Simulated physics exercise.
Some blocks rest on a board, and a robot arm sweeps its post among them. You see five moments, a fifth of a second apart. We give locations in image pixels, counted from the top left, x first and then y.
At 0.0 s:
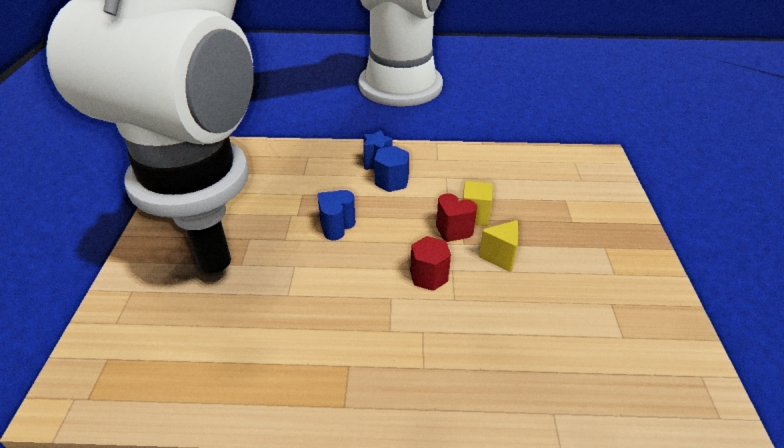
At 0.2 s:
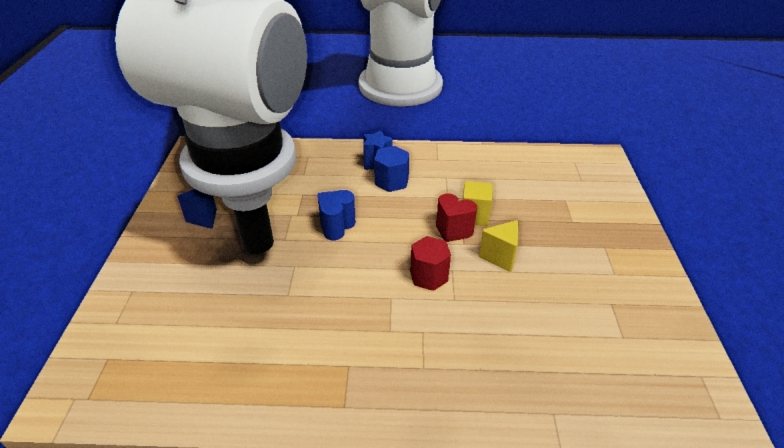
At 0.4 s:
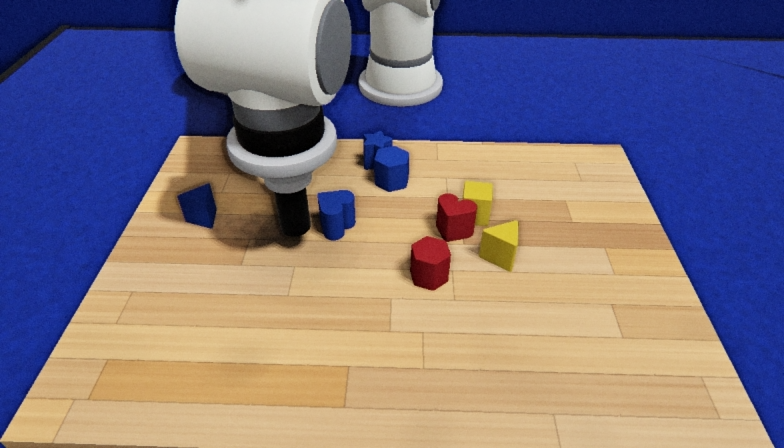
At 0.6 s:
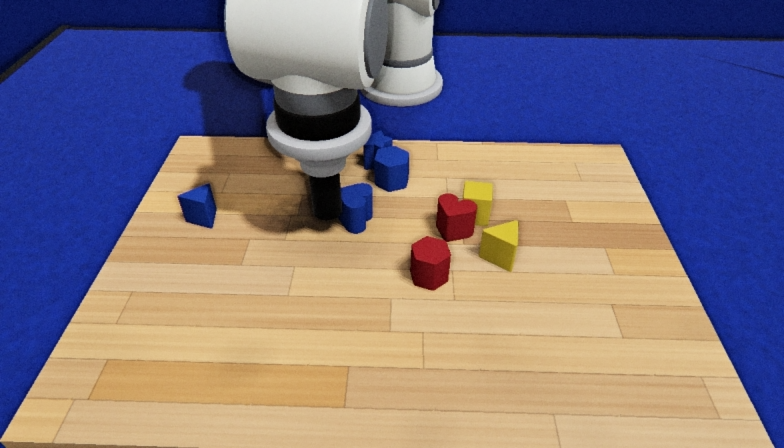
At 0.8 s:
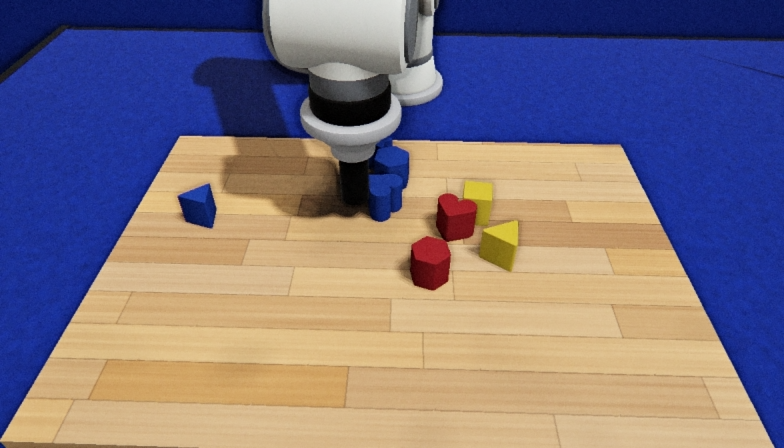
In the video, a robot arm moves its black post rightward across a wooden board of blue, red and yellow blocks, then pushes the blue heart block right and slightly away, up close to the blue six-sided block.
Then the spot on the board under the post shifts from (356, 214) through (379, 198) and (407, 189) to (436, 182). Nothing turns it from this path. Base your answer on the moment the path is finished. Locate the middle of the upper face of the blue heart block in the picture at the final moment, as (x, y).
Top centre: (436, 175).
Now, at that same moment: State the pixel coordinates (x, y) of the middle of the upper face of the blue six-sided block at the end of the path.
At (407, 145).
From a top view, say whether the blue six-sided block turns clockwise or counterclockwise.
Rotation: Counter-clockwise.
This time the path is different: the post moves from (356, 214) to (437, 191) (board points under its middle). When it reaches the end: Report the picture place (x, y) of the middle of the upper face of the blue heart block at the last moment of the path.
At roughly (466, 162).
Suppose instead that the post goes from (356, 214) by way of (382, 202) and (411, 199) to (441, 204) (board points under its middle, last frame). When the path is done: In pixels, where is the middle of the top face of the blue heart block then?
It will end up at (468, 172).
On the path given first. One third of the way, post at (380, 182); blue heart block at (408, 176), turned 25° clockwise.
Two thirds of the way, post at (408, 173); blue heart block at (429, 175), turned 55° clockwise; blue six-sided block at (406, 146), turned 55° anticlockwise.
At the end, post at (437, 166); blue star-shaped block in place; blue heart block at (436, 175), turned 75° clockwise; blue six-sided block at (407, 145), turned 60° anticlockwise.
